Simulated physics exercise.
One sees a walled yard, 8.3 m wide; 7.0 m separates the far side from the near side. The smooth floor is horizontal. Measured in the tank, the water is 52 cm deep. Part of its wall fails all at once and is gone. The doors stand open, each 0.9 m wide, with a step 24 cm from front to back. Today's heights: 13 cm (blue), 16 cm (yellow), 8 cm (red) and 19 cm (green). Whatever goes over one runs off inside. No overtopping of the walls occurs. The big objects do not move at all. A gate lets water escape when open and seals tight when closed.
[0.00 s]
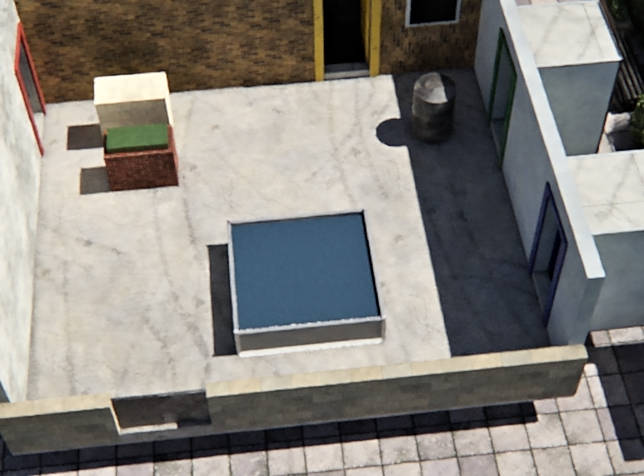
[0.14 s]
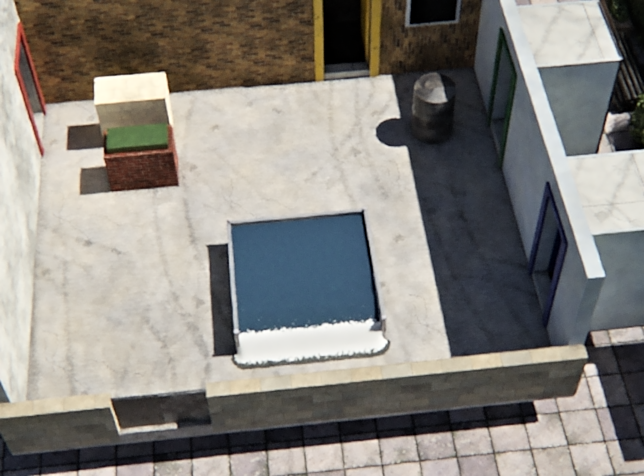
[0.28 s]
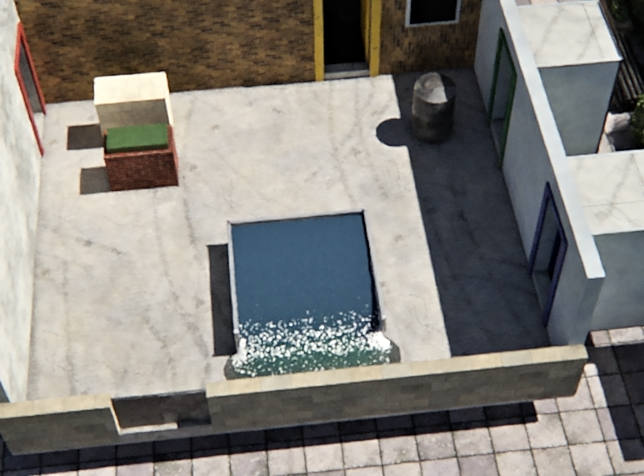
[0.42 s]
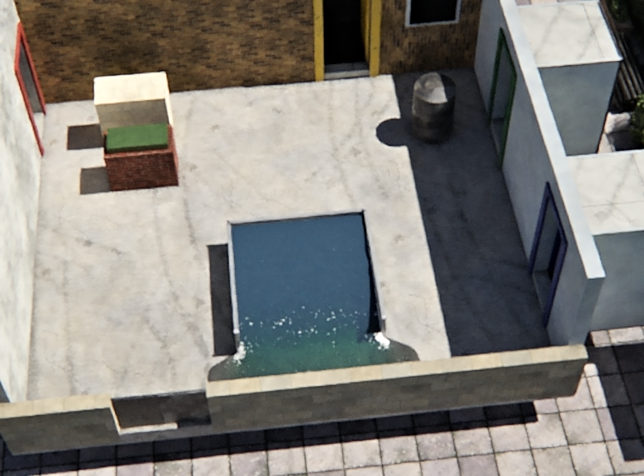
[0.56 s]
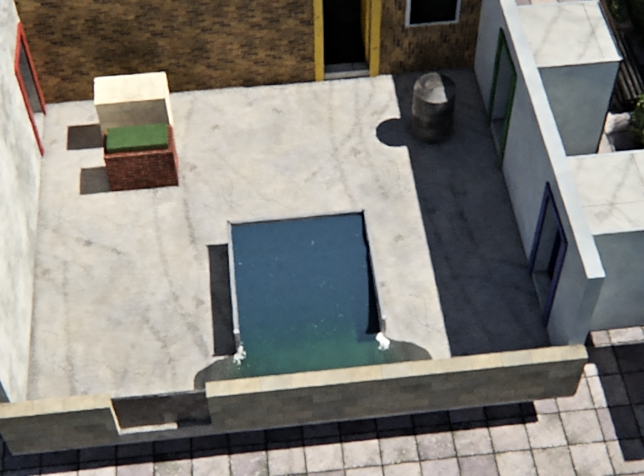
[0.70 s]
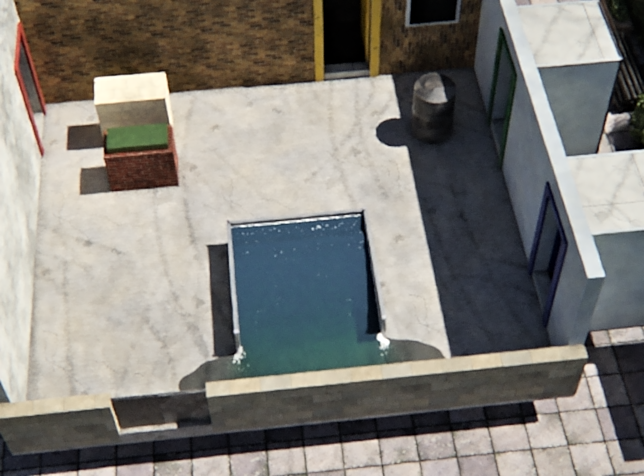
A square tank of still blue water stood in a walled yard until its near side suddenly vanished, and water burst out in white foam, then spread sideways across the floor behind the low front wall.
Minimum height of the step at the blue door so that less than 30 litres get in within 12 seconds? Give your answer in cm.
Roughly 12.5 cm.
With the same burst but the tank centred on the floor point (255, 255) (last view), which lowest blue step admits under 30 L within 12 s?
A minimum of about 11.5 cm.
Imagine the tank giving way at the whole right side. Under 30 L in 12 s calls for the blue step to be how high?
With that break, close to 24 cm.
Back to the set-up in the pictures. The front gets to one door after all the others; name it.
That would be the yellow door.
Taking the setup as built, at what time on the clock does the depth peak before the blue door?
It peaks at about 3.0 s.
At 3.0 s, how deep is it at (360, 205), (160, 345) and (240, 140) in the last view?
Roughly 0, then 4, then 0 cm.
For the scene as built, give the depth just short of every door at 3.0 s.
In cm: Blue 19, yellow 0, red 0, green 0.
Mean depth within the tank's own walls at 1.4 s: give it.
It averages near 30 cm.
After 1.4 s water covers 10 % of the floor, deepest (42 cm) near (318, 389); it has not reached the blue door.
After 3.0 s water covers 30 % of the floor, deepest (30 cm) near (548, 375); 19 cm at the blue door, 7 litres in over its 13 cm step.
After 12.0 s water covers 95 % of the floor, deepest (8 cm) near (150, 149); 5 cm at the blue door, 26 litres in over its 13 cm step.
At the blue door as built, the water arrived by 2.2 s and peaked near 19 cm at 3.0 s.
With a step of 11 cm, 41 litres would have come in within the 12 s; with 15 cm, 14 litres. So under 30 litres takes about 12.5 cm.
